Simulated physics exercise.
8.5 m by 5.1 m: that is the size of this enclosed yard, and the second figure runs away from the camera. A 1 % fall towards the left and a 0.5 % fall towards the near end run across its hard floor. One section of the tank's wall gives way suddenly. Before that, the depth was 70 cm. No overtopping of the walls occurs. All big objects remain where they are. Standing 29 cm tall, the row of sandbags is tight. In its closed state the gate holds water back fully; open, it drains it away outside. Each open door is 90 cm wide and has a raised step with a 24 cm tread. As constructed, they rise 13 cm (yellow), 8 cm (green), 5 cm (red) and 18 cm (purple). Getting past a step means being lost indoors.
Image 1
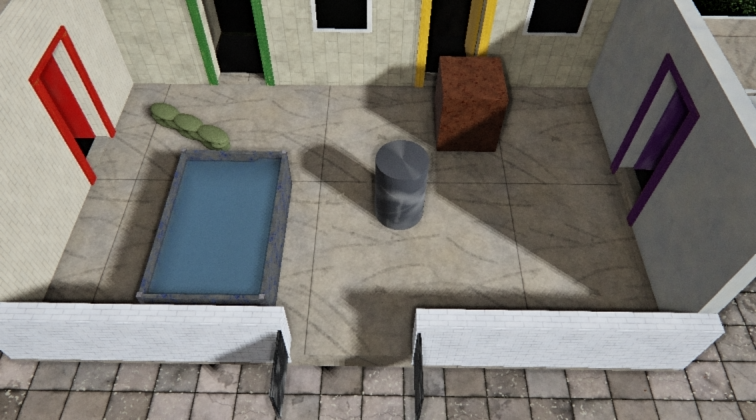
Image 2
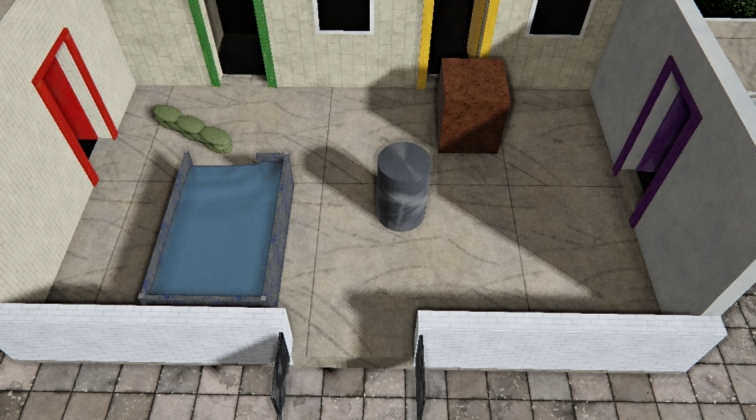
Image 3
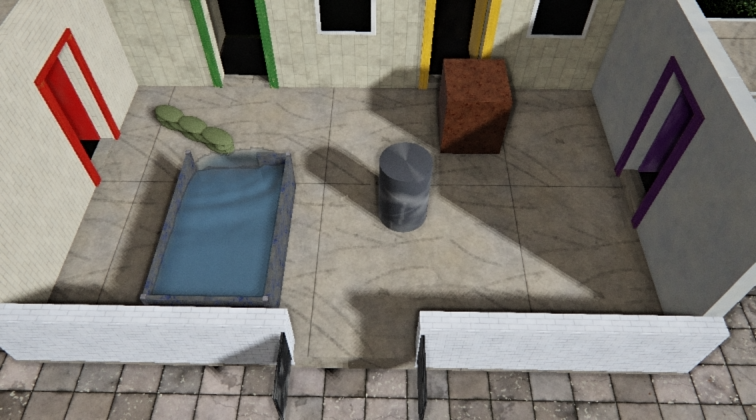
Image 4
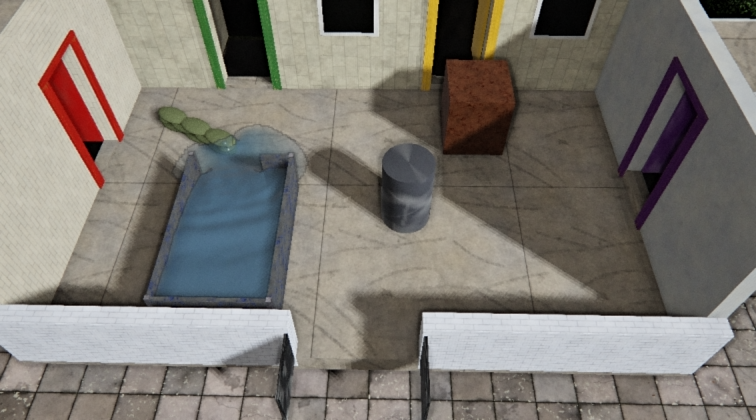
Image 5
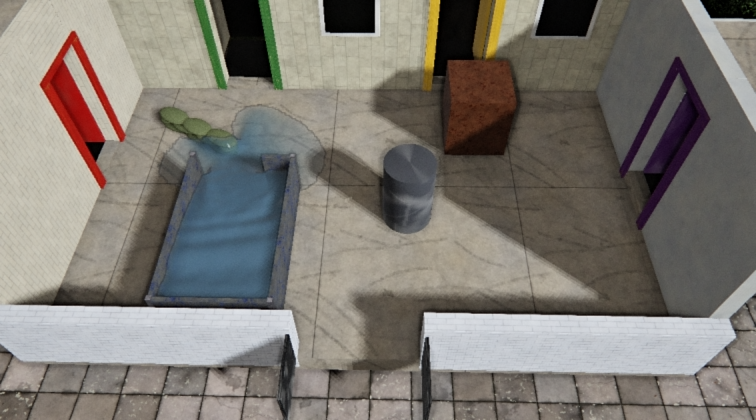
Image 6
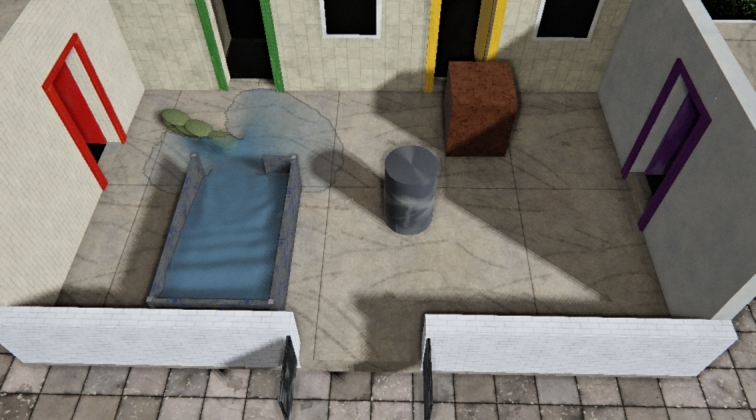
In a walled yard, the tank's far side opens and water spreads across the floor.
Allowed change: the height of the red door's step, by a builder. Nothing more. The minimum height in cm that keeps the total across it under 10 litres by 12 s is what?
It is close to 26 cm.
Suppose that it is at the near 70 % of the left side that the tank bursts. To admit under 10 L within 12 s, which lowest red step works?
Then something near 21 cm.
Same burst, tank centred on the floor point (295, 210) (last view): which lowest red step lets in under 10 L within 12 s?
6.0 cm or thereabouts.
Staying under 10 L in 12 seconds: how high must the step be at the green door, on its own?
Green - roughly 25 cm.
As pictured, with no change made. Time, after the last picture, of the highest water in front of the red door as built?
3.0 s.
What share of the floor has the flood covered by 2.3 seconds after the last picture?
35 %.
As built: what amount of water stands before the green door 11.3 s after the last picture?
About 5.5 centimetres.
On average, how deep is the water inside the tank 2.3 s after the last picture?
Around 28 cm on average.
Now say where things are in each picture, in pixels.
The tank at (220, 221) is whole and still, 70 cm deep; the red door at (78, 113) is dry, in the first picture.
The front is at a hidden place, 0.4 m from the gap on the far side; 0.3 m2 of floor is wet, 70 cm left at the back, in the second picture.
The front is at a hidden place, 0.8 m from the gap on the far side; 0.9 m2 of floor is wet, 70 cm left at the back, in the third picture.
Water pours out on the far side and has run 1.4 m, to (243, 130); about 9 cm deep outside, 70 cm at the back, in the fourth picture.
The gap is on the far side, the front 1.9 m out at (250, 110); the back of the tank holds 70 cm, in the fifth picture.
The gap is on the far side, the front 2.5 m out at (246, 92); the back of the tank holds 65 cm; the red door at (91, 119), 2.3 m from the gap, is still 0.8 m from the nearest water, in the sixth picture.
Then, 0.7 s after the last picture water covers 20 % of the floor, deepest (46 cm) near (232, 162); 9 cm at the red door, 9 litres in over its 5 cm step.
Then, 2.3 s after the last picture water covers 35 % of the floor, deepest (28 cm) near (232, 162); 13 cm at the red door, 167 litres in over its 5 cm step.
Then, 11.3 s after the last picture water covers 95 % of the floor, deepest (9 cm) near (42, 338); 7 cm at the red door, 392 litres in over its 5 cm step.
At the red door as built, the water peaked near 14 cm, 3.1 s after the last picture.
Run again over the same 12 s with other heights there, 32 litres in over 21.5 cm, 4 litres over 29 cm. The limit of 10 litres is kept from about 26 cm up.
